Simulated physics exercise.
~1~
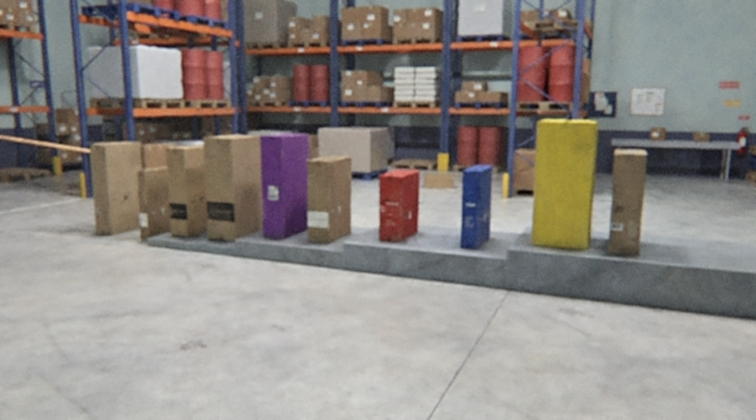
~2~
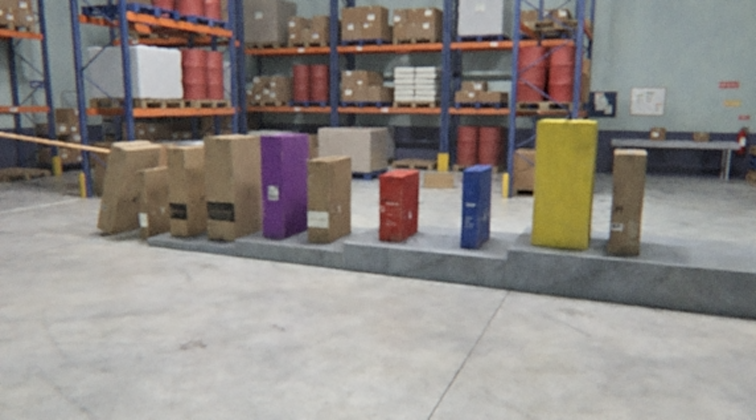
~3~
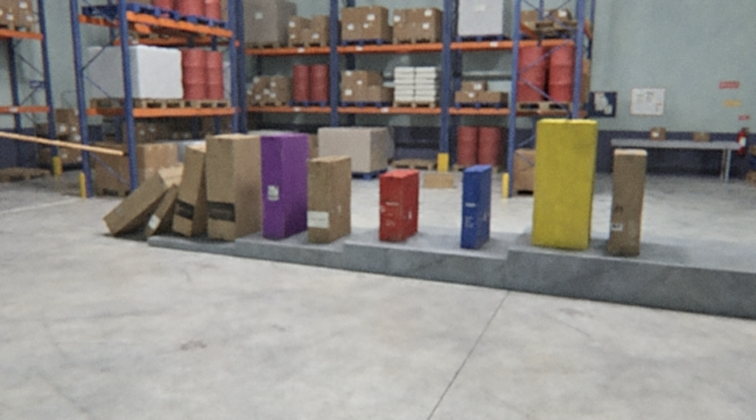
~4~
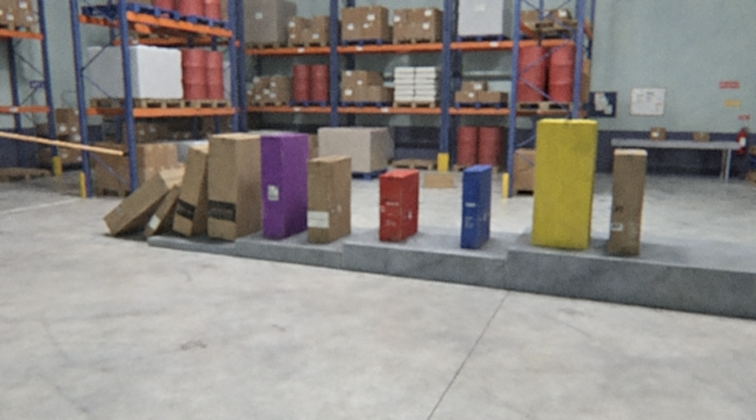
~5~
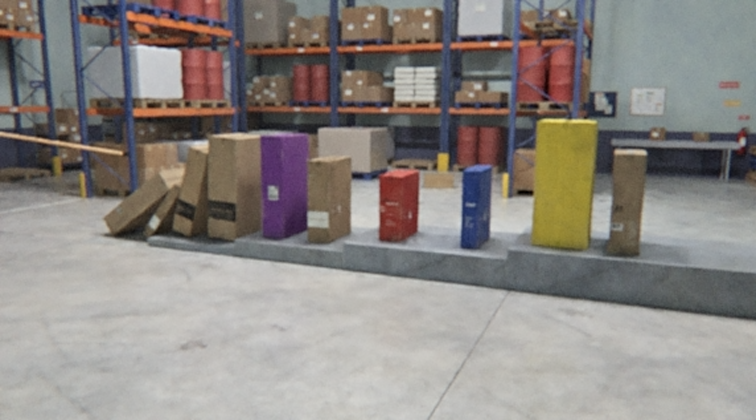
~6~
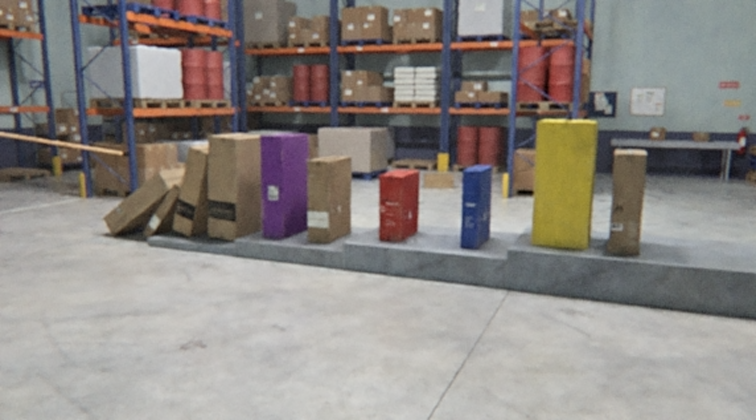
A still camera looks across a warehouse floor, with tall racks of boxes and red drums behind a row of ten upright cartons on low grey steps. Most are brown, with a purple one left of centre, small red and blue ones near the middle, and a large yellow one toward the right. A pole at far left nudges the first brown carton, which tips right onto its shorter neighbour. Both slump steeply, and the third carton leans against the fourth. There the motion stops, with the purple, red, blue and yellow cartons still upright.
